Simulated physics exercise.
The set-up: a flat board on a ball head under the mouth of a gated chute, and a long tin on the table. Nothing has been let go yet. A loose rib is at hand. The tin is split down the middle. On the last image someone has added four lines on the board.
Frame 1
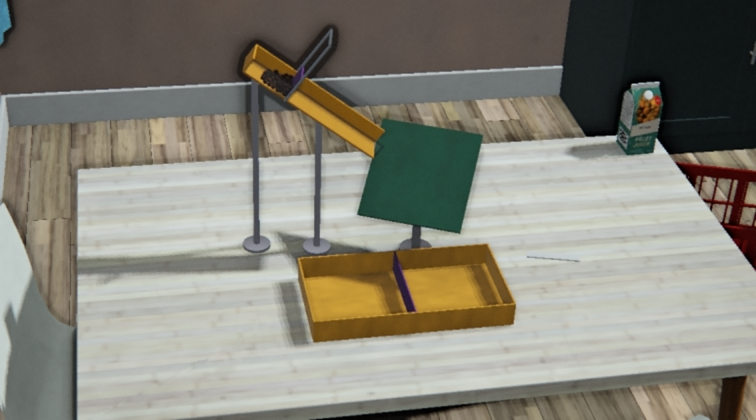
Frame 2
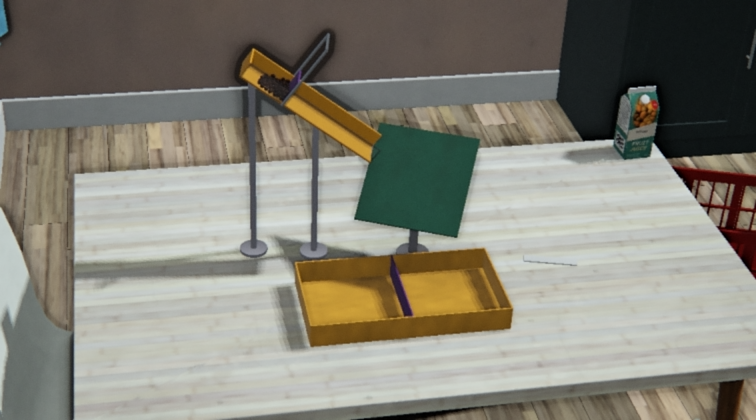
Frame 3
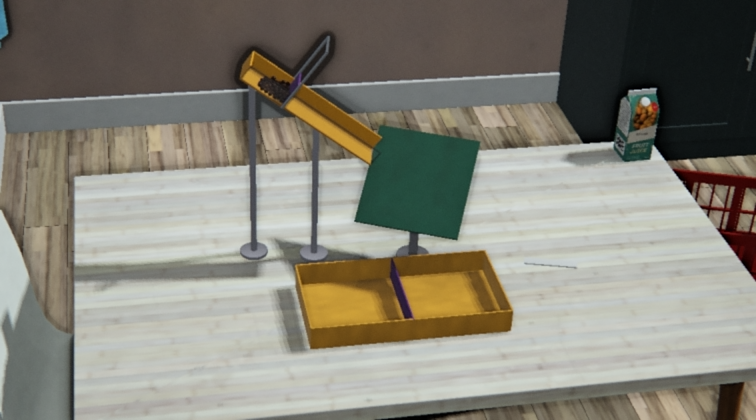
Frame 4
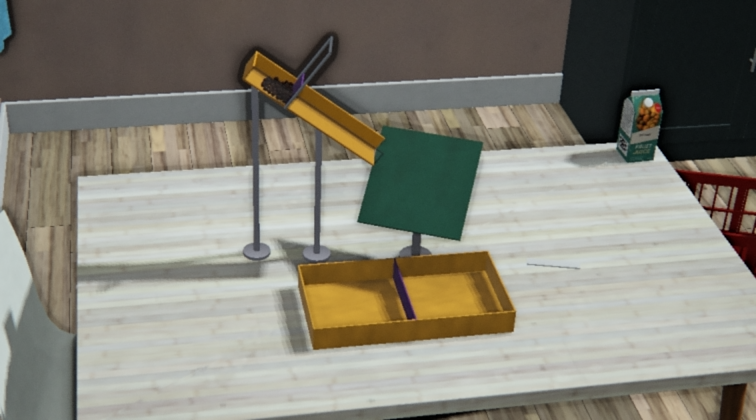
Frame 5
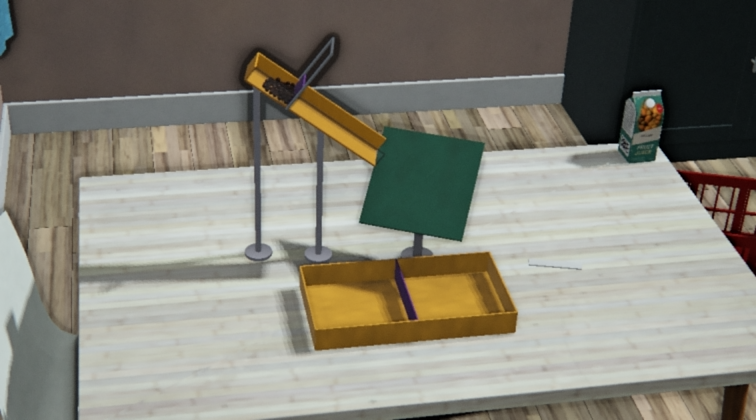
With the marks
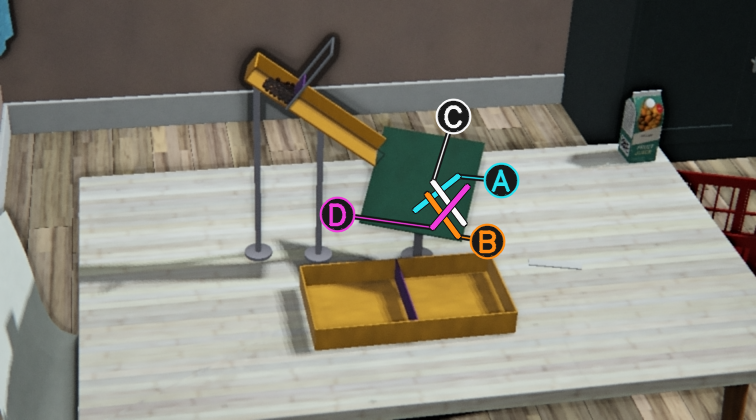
A yellow chute on thin stands held dark chocolate balls behind its gate, above a tilted green board and a divided yellow tin on the table; nothing moved except the view, which shifted slightly.
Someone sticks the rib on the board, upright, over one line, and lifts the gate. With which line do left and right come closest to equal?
D.
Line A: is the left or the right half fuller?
The left half.
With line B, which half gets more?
The right half.
On the marked copy, line A from (458, 176) to (415, 210); line B from (427, 194) to (458, 236); line C from (433, 182) to (464, 223); line D from (467, 186) to (432, 227).
If A is chosen, of what is caught, the larger part in the left half, about a tenth in the right.
If B is chosen, of what is caught, about a tenth in the left half, the larger part in the right.
If C is chosen, of what is caught, about a tenth in the left half, almost all in the right.
If D is chosen, of what is caught, roughly a third in the left half, roughly two thirds in the right.
